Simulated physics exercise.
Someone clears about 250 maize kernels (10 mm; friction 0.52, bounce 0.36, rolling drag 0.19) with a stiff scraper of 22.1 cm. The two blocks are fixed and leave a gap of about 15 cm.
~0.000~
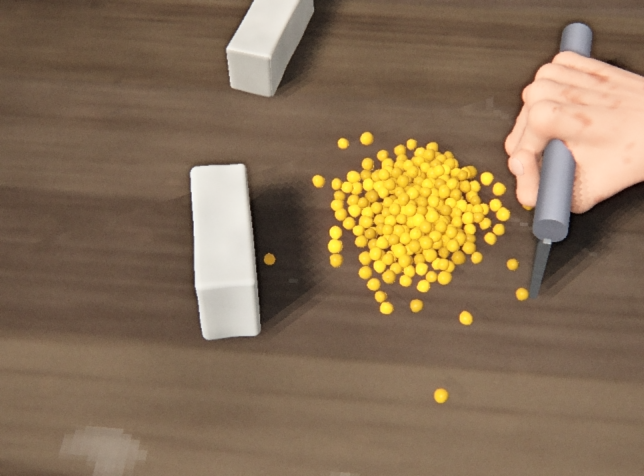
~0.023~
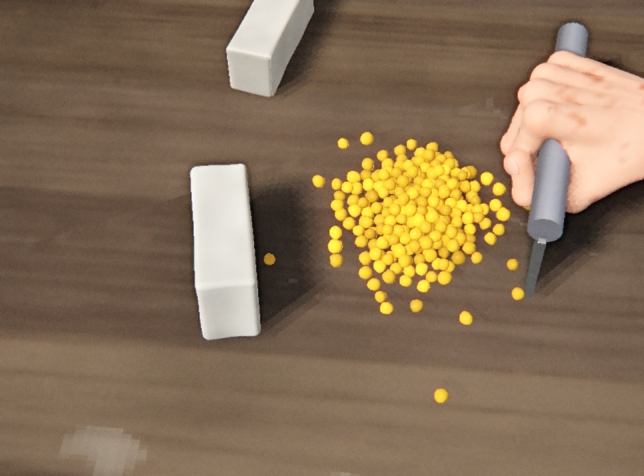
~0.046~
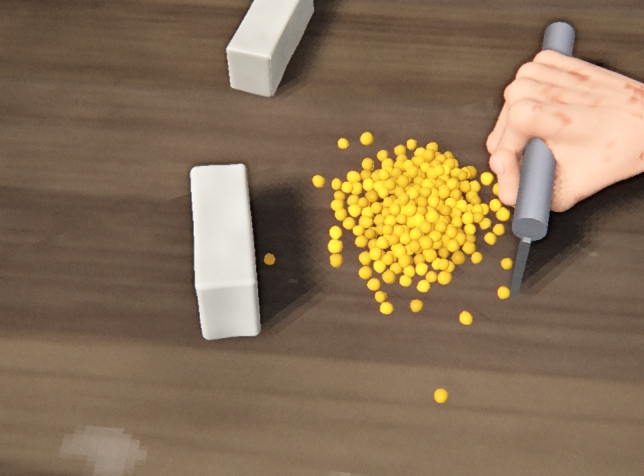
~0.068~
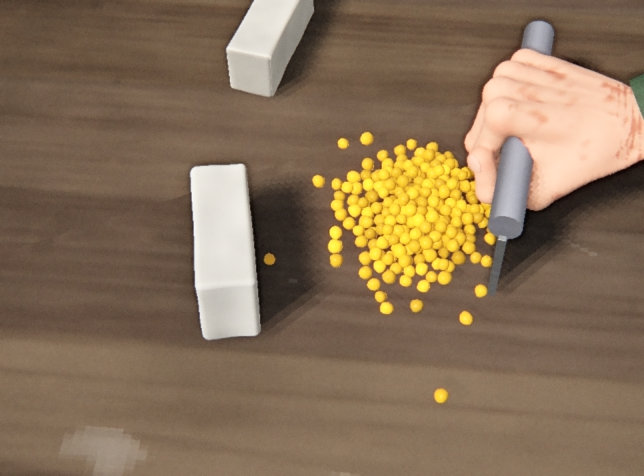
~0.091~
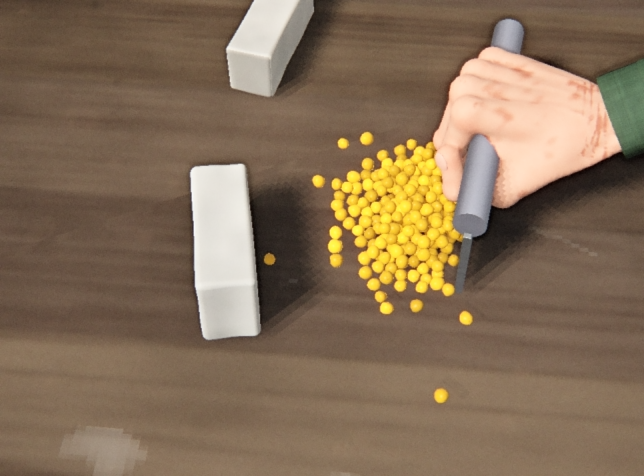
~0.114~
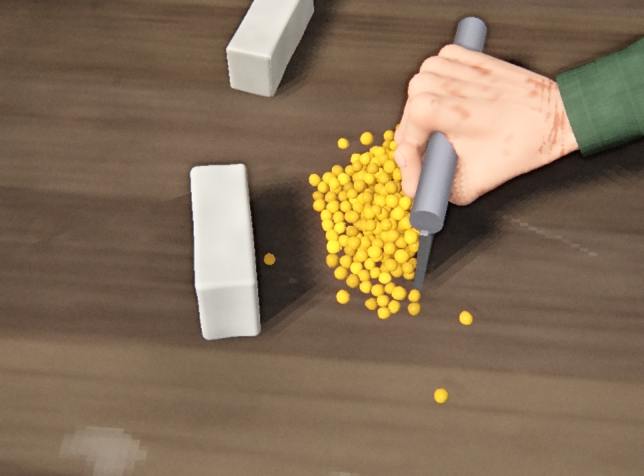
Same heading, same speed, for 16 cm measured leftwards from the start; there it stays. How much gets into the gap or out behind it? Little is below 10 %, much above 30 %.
In or through the gap: Large.
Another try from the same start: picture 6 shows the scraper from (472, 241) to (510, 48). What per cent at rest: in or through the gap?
Through 30.
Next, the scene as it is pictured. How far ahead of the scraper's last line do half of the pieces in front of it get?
Some 9 cm.
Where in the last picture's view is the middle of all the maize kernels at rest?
Near (239, 179).
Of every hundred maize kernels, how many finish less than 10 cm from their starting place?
Roughly 15 per cent.
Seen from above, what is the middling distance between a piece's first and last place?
About 18 cm.
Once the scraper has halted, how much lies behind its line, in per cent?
Roughly 5 per cent.
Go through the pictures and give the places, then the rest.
In the first picture, scraper from (545, 250) to (572, 55); moved 0.0 cm; 0 pieces shifted; middle of the spill at (423, 202); block at (222, 221); block at (272, 8).
In the second picture, scraper from (540, 250) to (568, 55); moved 0.4 cm; 0 pieces shifted; middle of the spill at (423, 202).
In the third picture, scraper from (525, 249) to (555, 54); moved 1.4 cm; 5 pieces shifted; middle of the spill at (423, 202).
In the fourth picture, scraper from (501, 247) to (535, 53); moved 3.1 cm; 9 pieces shifted; middle of the spill at (423, 202).
In the fifth picture, scraper from (466, 244) to (506, 51); moved 5.5 cm; 116 pieces shifted; middle of the spill at (419, 199).
In the sixth picture, scraper from (424, 241) to (469, 49); moved 8.5 cm; 239 pieces shifted; middle of the spill at (391, 187); block at (222, 221); block at (272, 8). Its speed is about 1.33 m/s.
Then, at 0.22 s, scraper 16 cm from its start, spill 22 cm wide; in or through the gap 15 %, held up before the blocks 80 %.
Then, at 0.33 s, scraper 16 cm from its start, spill 25 cm wide; in or through the gap 45 %, round the near block 5 %, held up before the blocks 50 %.
After 0.42 s, scraper 16 cm from its start, spill 26 cm wide; in or through the gap 50 %, round the near block 5 %, held up before the blocks 45 %.
At rest (1.0 s), in or through the gap 50 %, round the near block 5 %, round the far block 0 %, held up before the blocks 45 %.
